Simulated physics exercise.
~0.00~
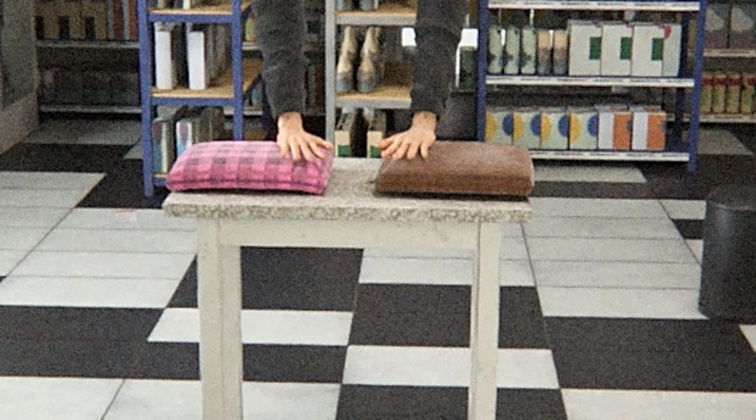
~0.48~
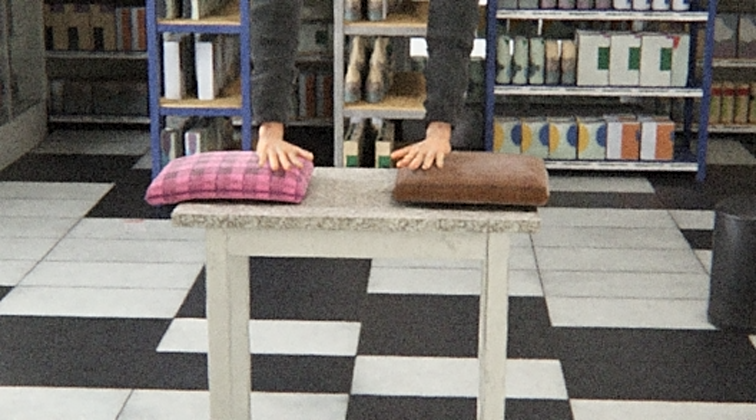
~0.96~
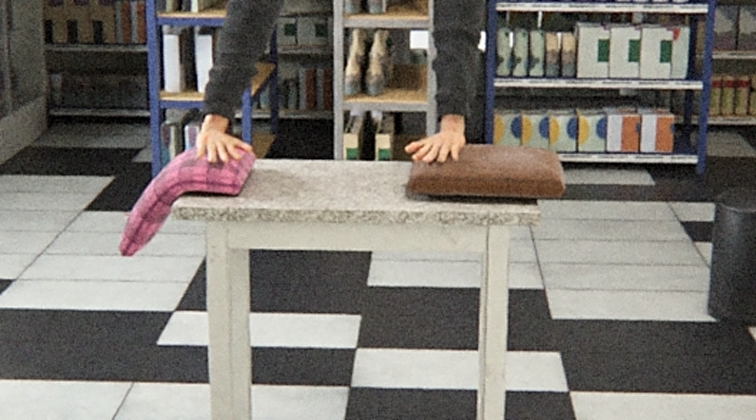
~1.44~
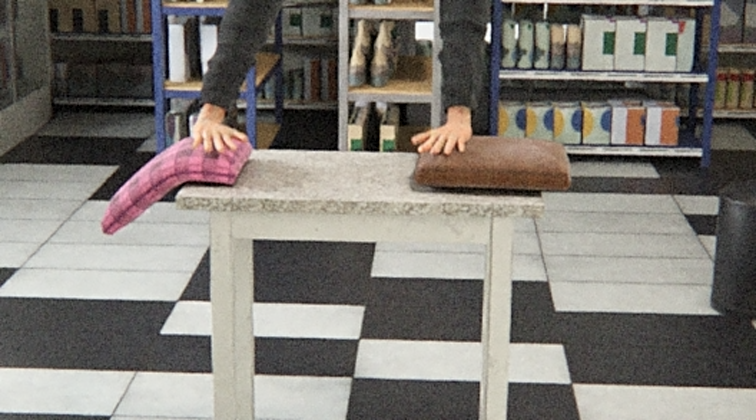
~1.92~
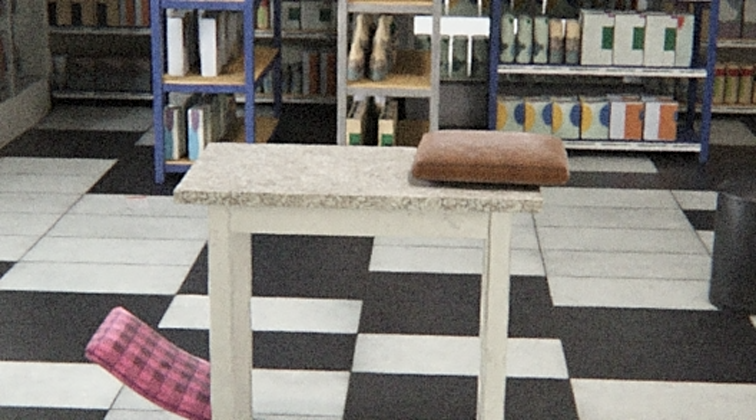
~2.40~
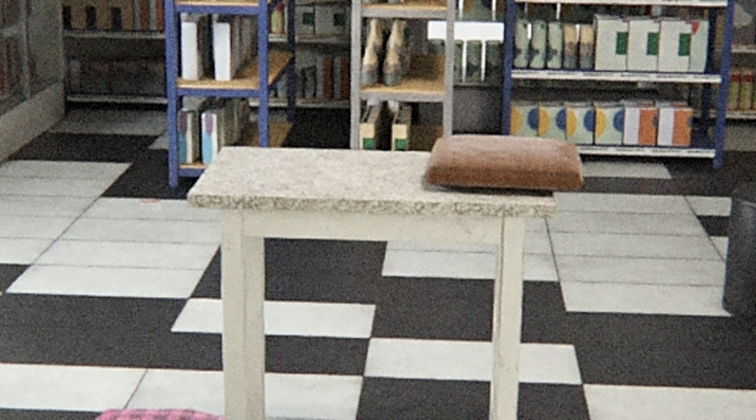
Two hands slide a pink blanket and brown cushion apart, and only the blanket falls.
